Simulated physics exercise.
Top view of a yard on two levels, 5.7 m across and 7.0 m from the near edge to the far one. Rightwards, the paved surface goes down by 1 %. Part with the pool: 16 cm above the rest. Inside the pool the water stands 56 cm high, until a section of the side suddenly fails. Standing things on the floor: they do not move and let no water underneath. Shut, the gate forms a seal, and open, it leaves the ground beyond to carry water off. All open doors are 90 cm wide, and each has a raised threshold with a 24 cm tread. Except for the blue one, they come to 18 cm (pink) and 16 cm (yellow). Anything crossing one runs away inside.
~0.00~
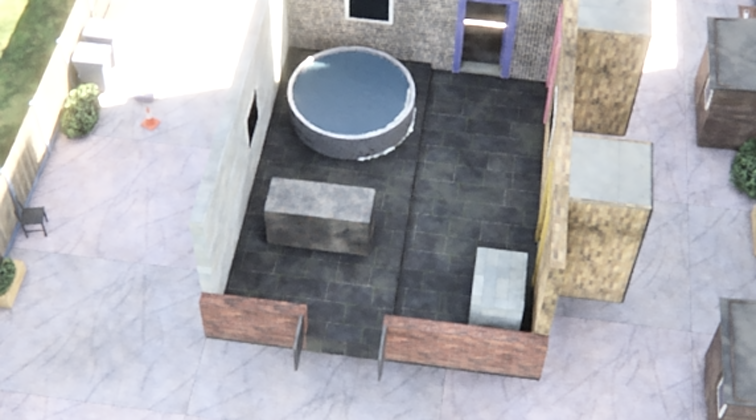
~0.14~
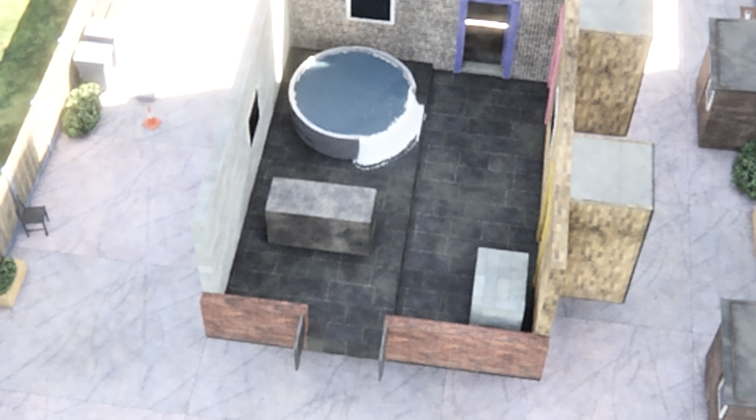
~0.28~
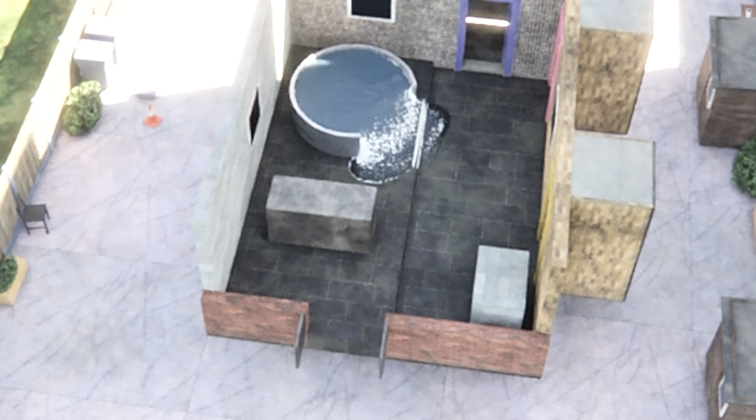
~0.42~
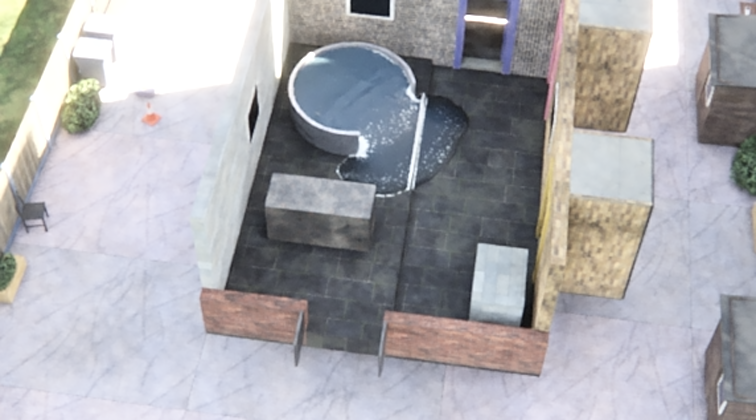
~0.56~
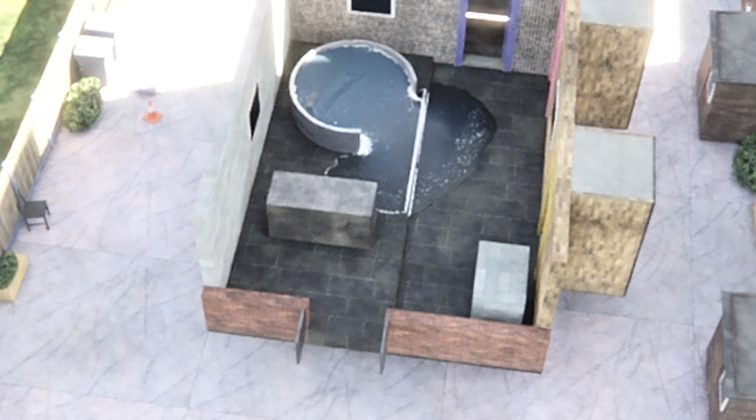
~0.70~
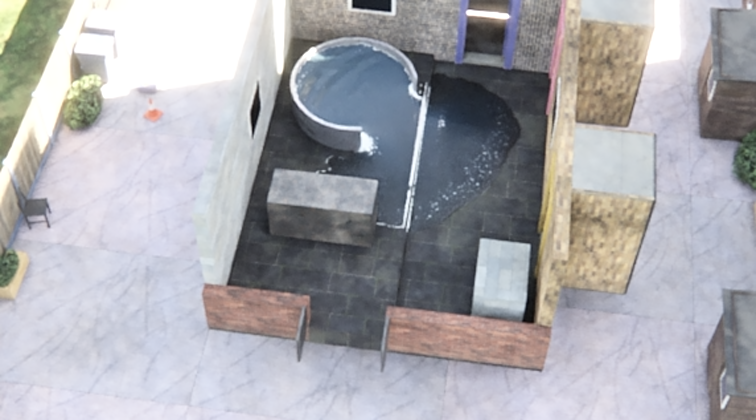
Water bursts through the lower right side of a round pool in a walled, dark-paved yard, foaming at first, then spreading past a grey block and over a straight line in the paving toward the right.
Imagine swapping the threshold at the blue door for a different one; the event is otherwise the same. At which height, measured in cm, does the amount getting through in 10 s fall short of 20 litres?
From about 8 cm upwards.
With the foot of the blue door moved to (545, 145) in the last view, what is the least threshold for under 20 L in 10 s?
22 cm.
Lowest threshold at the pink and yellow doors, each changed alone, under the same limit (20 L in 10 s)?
Some 14.0 cm for pink, some 23 cm for yellow.
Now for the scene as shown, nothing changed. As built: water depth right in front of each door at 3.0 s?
Lab note, cm: Pink 14; yellow 25; blue 6.
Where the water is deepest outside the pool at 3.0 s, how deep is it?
It gets to close to 38 centimetres there.
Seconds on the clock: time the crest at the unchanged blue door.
Roughly at 9.0 s.
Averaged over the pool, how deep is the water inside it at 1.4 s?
Average depth: Approx. 34 cm.
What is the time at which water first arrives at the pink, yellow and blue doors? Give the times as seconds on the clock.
So the front gets to pink at 1.2 seconds, yellow at 1.4 seconds, and blue at 1.8 seconds.
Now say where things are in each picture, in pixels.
In the first frame, the pool at (352, 94) is whole and still, 56 cm deep; the blue door at (484, 40) is dry.
In the second frame, the gap is at (400, 134), the front 0.3 m out at (368, 165); the back of the pool holds 56 cm.
In the third frame, the gap is at (400, 133), the front 0.7 m out at (381, 179); the back of the pool holds 56 cm.
In the fourth frame, water pours out at (399, 132) and has run 1.1 m, to (400, 189); about 7 cm deep outside, 56 cm at the back.
In the fifth frame, water pours out at (401, 129) and has run 1.7 m, to (489, 136); about 5 cm deep outside, 56 cm at the back.
In the sixth frame, water pours out at (401, 127) and has run 2.1 m, to (513, 138); about 4 cm deep outside, 51 cm at the back; the blue door at (487, 31), 2.8 m from the gap, is still 0.7 m from the nearest water.
After 1.4 s water covers 45 % of the floor, deepest (25 cm) near (411, 125); it has not reached the blue door.
After 3.0 s water covers 55 % of the floor, deepest (38 cm) near (526, 349); 6 cm at the blue door, 0 litres in over its 10 cm threshold.
After 10.0 s water covers 60 % of the floor, deepest (24 cm) near (546, 77); 12 cm at the blue door, 8 litres in over its 10 cm threshold.
At the blue door as built, the water arrived by 1.9 s and peaked near 14 cm at 9.2 s.
With a threshold of 6.5 cm, 37 litres would have come in within the 10 s; with 9 cm, 13 litres. So under 20 litres takes about 8 cm.
